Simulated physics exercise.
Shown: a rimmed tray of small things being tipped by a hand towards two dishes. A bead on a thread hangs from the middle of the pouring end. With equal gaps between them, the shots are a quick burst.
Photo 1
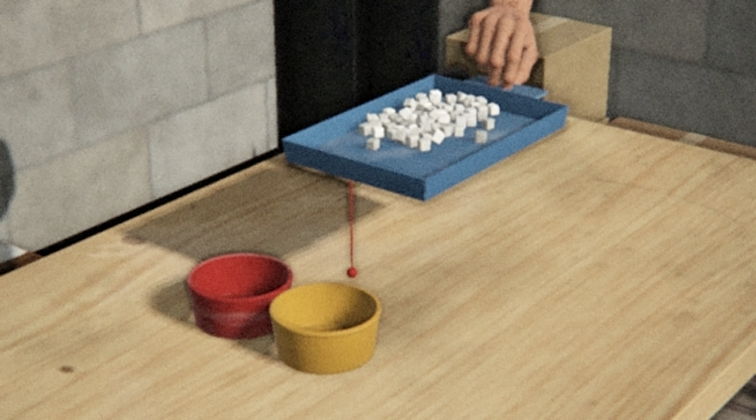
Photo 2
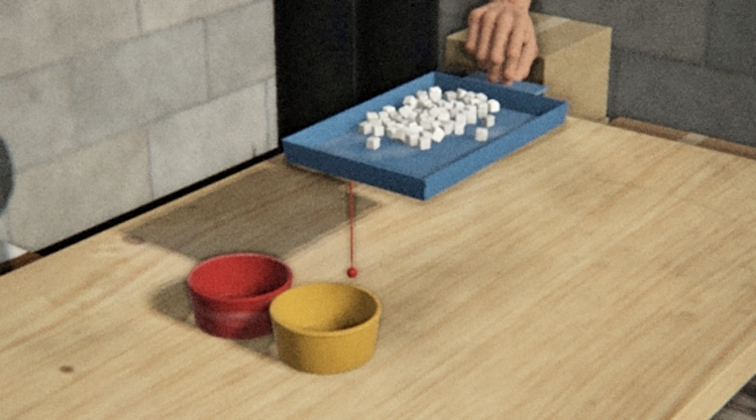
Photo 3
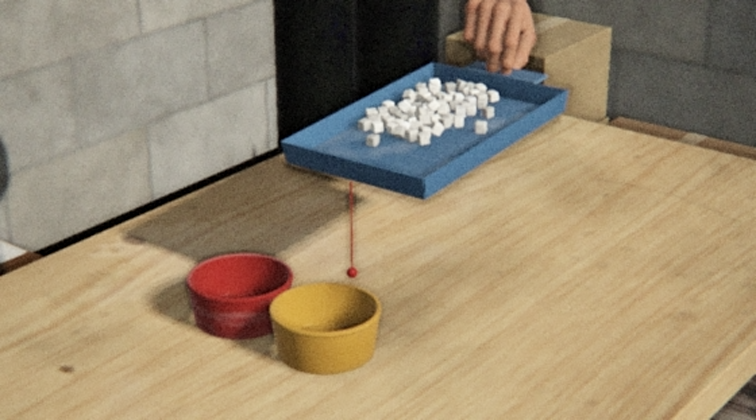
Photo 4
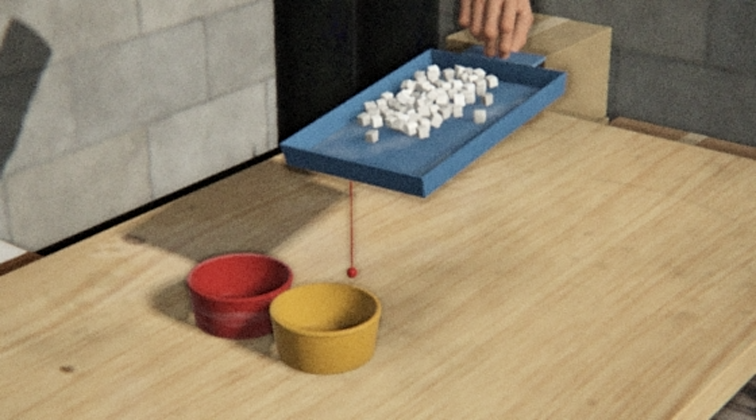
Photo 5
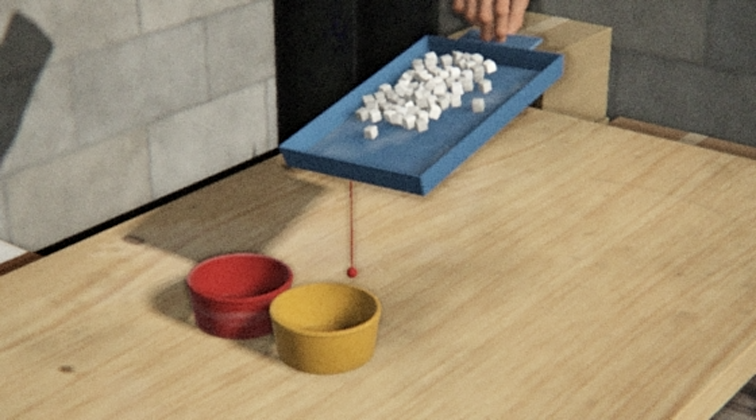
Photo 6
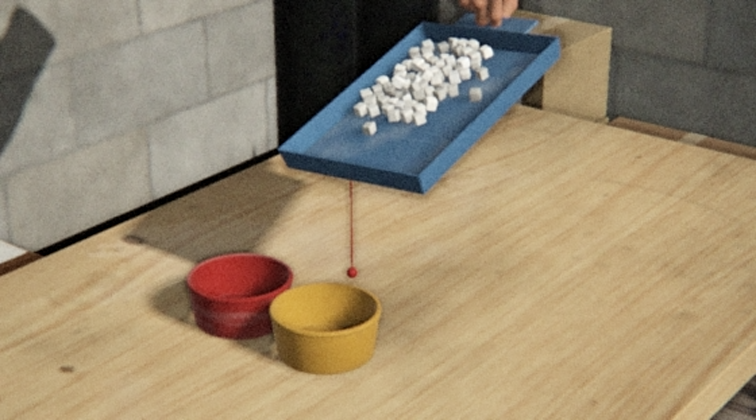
A hand raises the back of a blue tray of white cubes, tilting it gradually.
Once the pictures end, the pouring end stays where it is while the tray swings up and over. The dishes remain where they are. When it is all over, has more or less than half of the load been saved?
Turns out most of it gets caught in the end.
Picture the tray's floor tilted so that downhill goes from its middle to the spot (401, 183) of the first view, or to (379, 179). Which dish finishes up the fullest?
So, first the right-side one, then the right-side one.
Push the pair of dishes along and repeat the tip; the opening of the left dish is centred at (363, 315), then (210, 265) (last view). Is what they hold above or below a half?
Try 1: A minority of it. Try 2: A majority of it.
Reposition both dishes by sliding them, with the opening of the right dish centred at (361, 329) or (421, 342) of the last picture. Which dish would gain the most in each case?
Result, try one: The left of the two; try two: The left of the two.
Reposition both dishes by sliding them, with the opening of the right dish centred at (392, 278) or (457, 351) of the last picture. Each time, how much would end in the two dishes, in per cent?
It would be roughly 0 per cent, followed by roughly 10 per cent.
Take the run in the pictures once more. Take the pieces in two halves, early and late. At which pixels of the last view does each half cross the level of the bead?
Near (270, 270) and later near (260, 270).
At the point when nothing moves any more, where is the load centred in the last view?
Once nothing moves, the middle sits near (249, 319).
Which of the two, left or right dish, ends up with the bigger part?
Note: Fuller is the one placed left.
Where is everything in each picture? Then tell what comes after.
In the first picture, corners of the pouring end at (287, 139) and (425, 178), level; middle of the load at (424, 119), sugar cubes; left dish at (205, 312); right dish at (291, 345); bead on its thread at (352, 273).
In the second picture, corners of the pouring end at (286, 140) and (424, 178), level; middle of the load at (424, 117).
In the third picture, corners of the pouring end at (285, 141) and (423, 177), tipped barely, lowest at the left corner; middle of the load at (423, 111).
In the fourth picture, corners of the pouring end at (284, 143) and (422, 176), tipped a little, lowest at the left corner; middle of the load at (422, 101).
In the fifth picture, corners of the pouring end at (283, 146) and (420, 175), tipped a little, lowest at the left corner; middle of the load at (420, 92).
In the sixth picture, corners of the pouring end at (282, 148) and (418, 174), tipped clearly, lowest at the left corner; middle of the load at (418, 82); left dish at (205, 312); right dish at (291, 345).
Soon after the last picture, tray tipped steeply; all on the tray.
A little later, tray tipped right over; nearly all on the tray; a stray few in the right dish; a small part in the left dish; a stray few in the air.
Later still, tray tipped past a quarter turn; about a third in the right dish; about half in the left dish; a small part outside both.
At rest, tray tipped past a quarter turn; about a third in the right dish; about half in the left dish; a small part outside both.
